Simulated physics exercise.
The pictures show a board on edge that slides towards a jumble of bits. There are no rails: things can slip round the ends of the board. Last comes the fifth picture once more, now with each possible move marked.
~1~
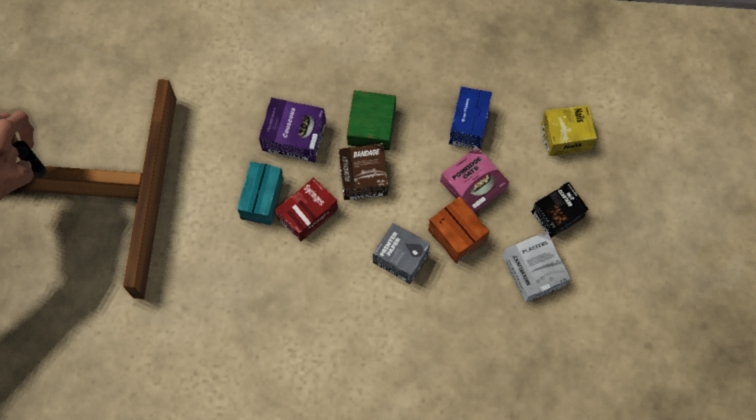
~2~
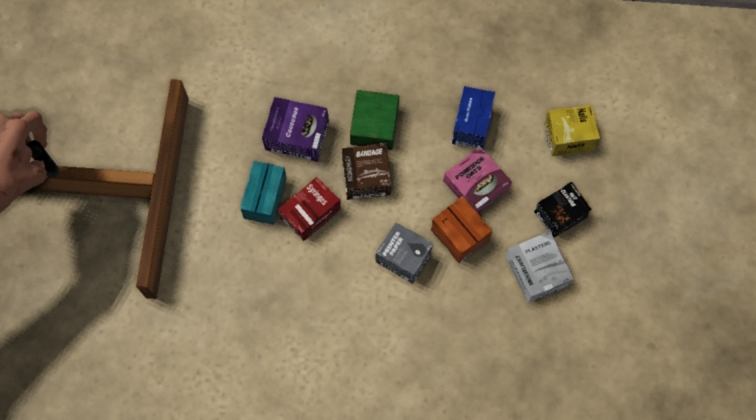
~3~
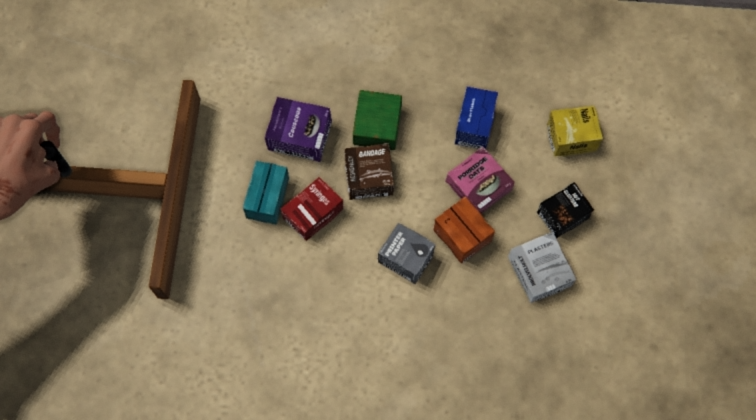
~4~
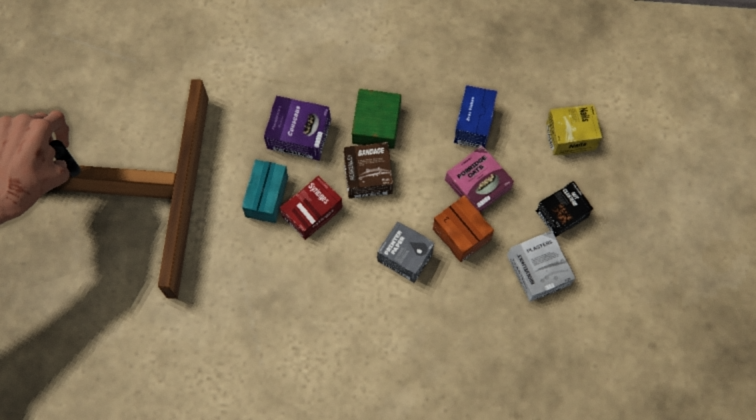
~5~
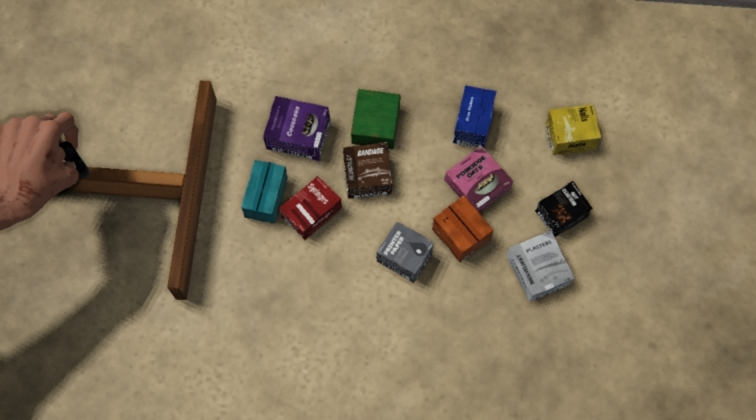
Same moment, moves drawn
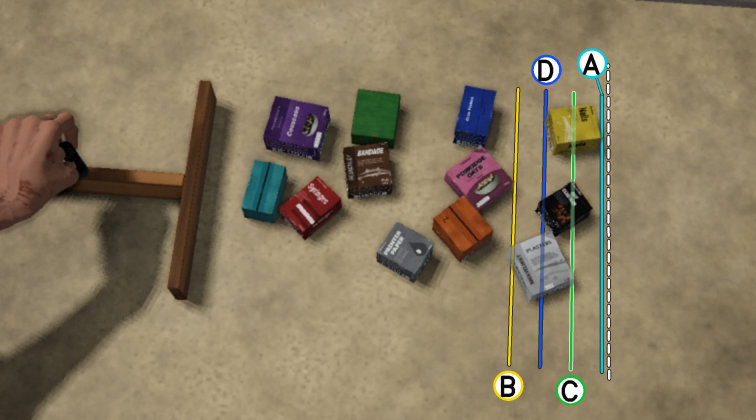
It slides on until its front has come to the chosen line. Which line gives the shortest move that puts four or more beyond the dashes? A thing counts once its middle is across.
The first such stop is B.
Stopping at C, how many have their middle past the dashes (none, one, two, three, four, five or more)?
In all, five or more.
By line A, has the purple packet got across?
By then, yes.
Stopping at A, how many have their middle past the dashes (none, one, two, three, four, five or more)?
It has five or more across.
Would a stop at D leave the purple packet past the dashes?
By then, no.
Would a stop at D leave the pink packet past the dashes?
By then, yes.
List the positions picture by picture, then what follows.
The first frame shows pink packet (474, 181); grey box (401, 253); white box (536, 267).
The second frame shows board (159, 179); blue box (474, 118).
The third frame shows board (172, 180); brown box (369, 171).
The fourth frame shows board (181, 179); black box (564, 210).
The fifth frame shows board (190, 180); purple packet (297, 128); red box (311, 209); green block (376, 119).
On the marked copy, A at (602, 226); B at (514, 220); C at (573, 224); D at (543, 222); the dashed line at (609, 213).
Following B. Soon after the start, board (306, 189); yellow box (572, 130); black box (563, 210); none across.
Later, board (421, 198); yellow box (589, 132); black box (587, 221); none across.
In the end, board (514, 204); yellow box (676, 138); black box (657, 251); four across.
As for the rest, A gets twelve across, but is farther than needed; C gets nine across, but is farther than needed; D gets seven across, but is farther than needed.
